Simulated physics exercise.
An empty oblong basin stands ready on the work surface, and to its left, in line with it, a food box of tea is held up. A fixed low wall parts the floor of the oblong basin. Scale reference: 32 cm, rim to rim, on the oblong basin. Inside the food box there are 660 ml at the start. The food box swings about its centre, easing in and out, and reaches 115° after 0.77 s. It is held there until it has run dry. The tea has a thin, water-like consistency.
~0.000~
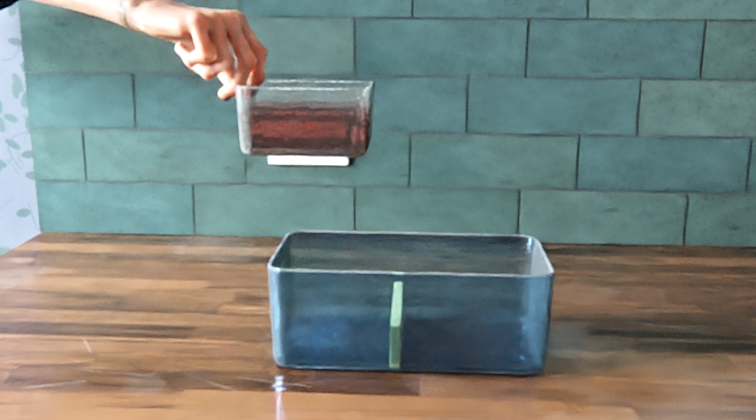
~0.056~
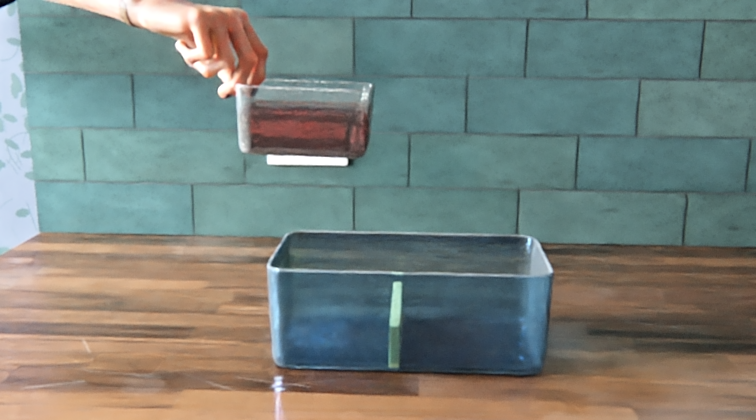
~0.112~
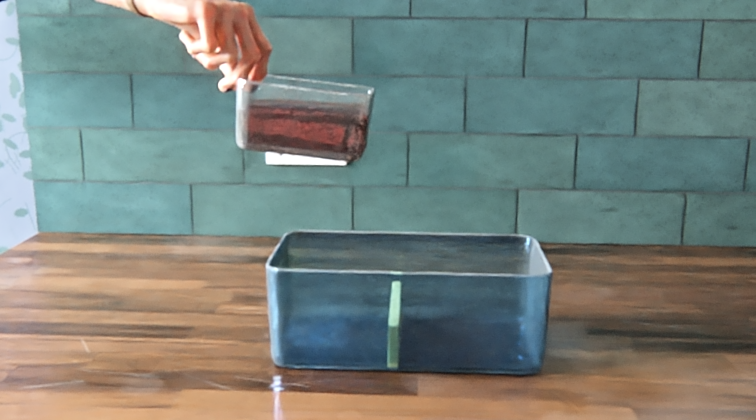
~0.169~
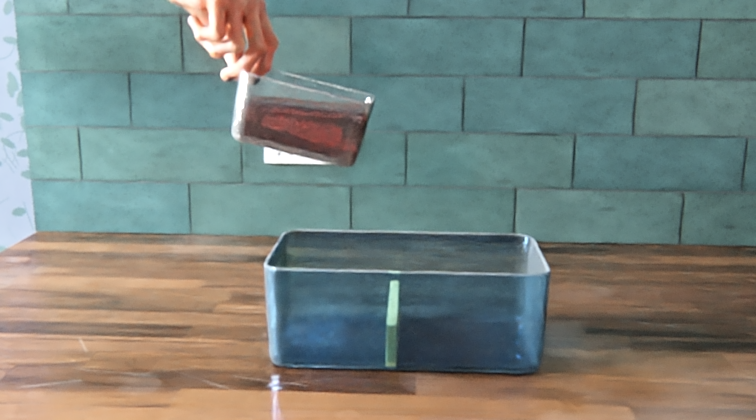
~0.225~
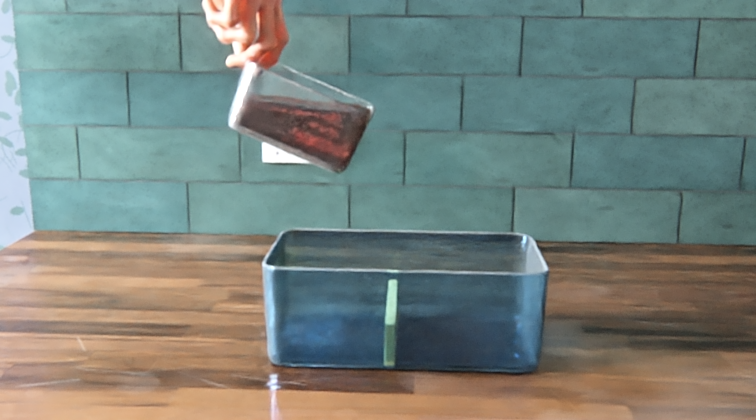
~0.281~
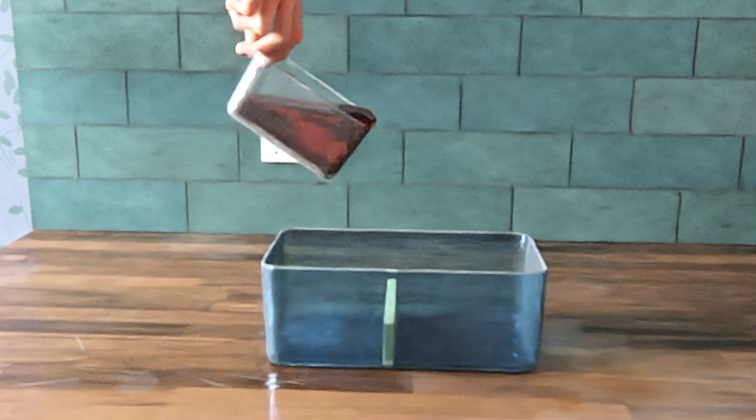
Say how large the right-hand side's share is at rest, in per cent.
Its share is roughly 68 per cent.
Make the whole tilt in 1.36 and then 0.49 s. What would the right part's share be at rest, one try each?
The first try gives 70 percent and the second 60 percent.
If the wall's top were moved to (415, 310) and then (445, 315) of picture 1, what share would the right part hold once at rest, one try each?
Around 55 and 15 percent, in that order.
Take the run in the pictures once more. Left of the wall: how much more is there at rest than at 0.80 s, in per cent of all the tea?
Roughly 7 per cent.
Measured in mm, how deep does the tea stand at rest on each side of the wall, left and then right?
I'd say close to 10 mm on the left, close to 18 mm on the right.
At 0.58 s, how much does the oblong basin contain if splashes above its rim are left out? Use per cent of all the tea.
Estimate - around 40 in a hundred parts.
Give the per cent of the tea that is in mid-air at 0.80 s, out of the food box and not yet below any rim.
6 per cent, roughly.
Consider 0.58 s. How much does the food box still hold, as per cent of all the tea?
About 18 per cent.
After 0.58 s the tilt is 98° and 17 per cent is still to pour, 0 is left of the wall and 39 right of it.
After 0.80 s the tilt is 115° and 2 per cent is still to pour, 23 is left of the wall and 69 right of it.
After 1.02 s the tilt is 115° and 0 per cent is still to pour, 30 is left of the wall and 68 right of it.
After 1.27 s the tilt is 115° and 0 per cent is still to pour, 30 is left of the wall and 68 right of it.
In the end 30 per cent lies left of the wall, 68 right of it and 2 outside.
